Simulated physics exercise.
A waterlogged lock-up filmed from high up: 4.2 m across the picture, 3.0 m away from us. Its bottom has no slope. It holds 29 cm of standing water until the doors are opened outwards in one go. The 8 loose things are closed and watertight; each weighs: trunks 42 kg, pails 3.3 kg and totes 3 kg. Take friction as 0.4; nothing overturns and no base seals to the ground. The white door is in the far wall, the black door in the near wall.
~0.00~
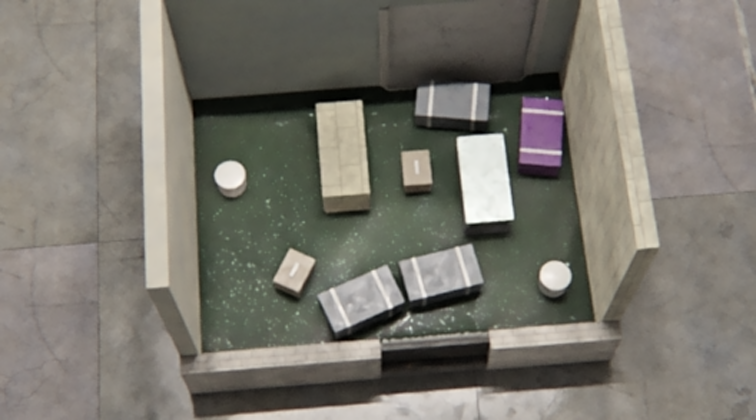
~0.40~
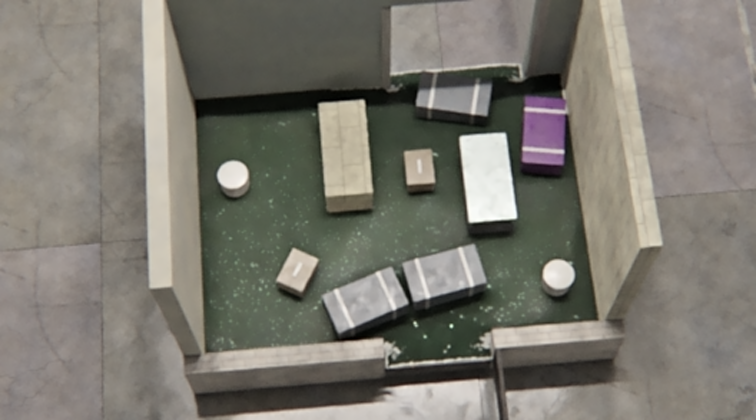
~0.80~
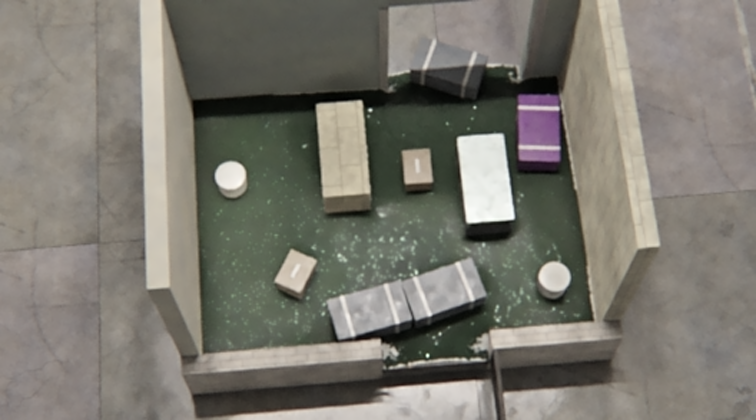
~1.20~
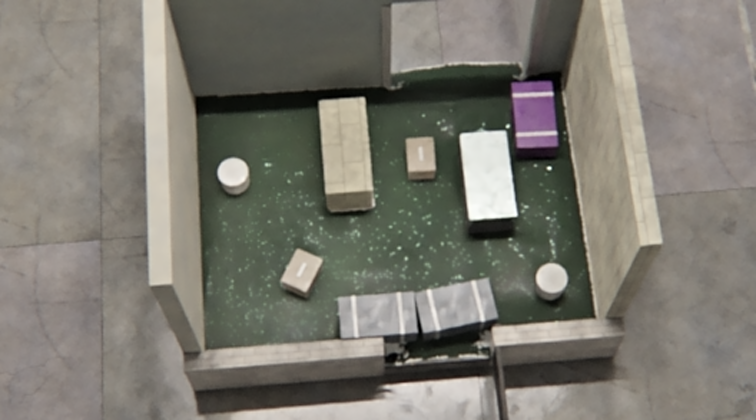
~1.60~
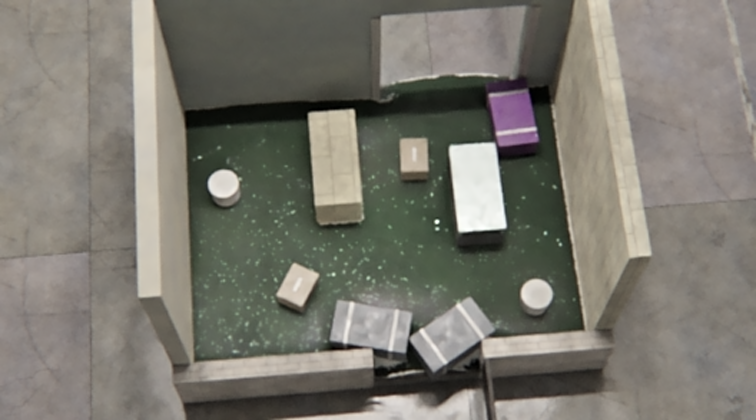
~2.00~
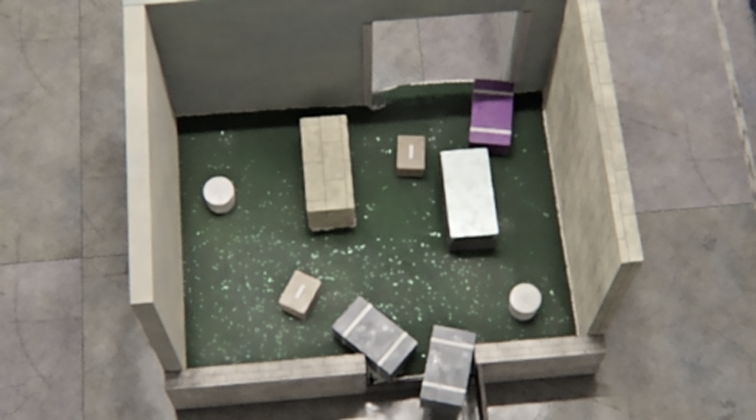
Grey and purple trunks drift about a flooded, green-floored lock-up, seen from high above. A long tan box and a white one stand mid-room, among two small brown boxes and two white pails. Doorways open in the far and near walls, a grey trunk slips out the far one, two others shift to the near gap, turning, and the purple one drifts left as the camera shifts slightly.
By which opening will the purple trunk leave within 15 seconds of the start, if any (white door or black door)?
Purple trunk: White doorway.
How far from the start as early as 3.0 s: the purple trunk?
Roughly 100 cm by then.
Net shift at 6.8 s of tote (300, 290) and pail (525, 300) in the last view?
In that order: Washed out, 20 cm.
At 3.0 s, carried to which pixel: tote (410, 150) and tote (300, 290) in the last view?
Around (426, 118) and (334, 295).
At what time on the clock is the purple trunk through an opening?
At about 3.5 s.
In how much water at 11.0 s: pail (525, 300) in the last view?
About 7 cm.
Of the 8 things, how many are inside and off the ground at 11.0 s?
At that moment 2.
After 3.0 s the purple trunk is near (470, 85), 1.0 m from its start, afloat; 2 of 8 are out; 5 afloat.
After 6.8 s the purple trunk has gone out by the white door; 6 of 8 are out; 2 afloat.
After 11.0 s the purple trunk has gone out by the white door; 6 of 8 are out; 2 afloat.
After 15.0 s the purple trunk has gone out by the white door; 6 of 8 are out; 2 afloat.
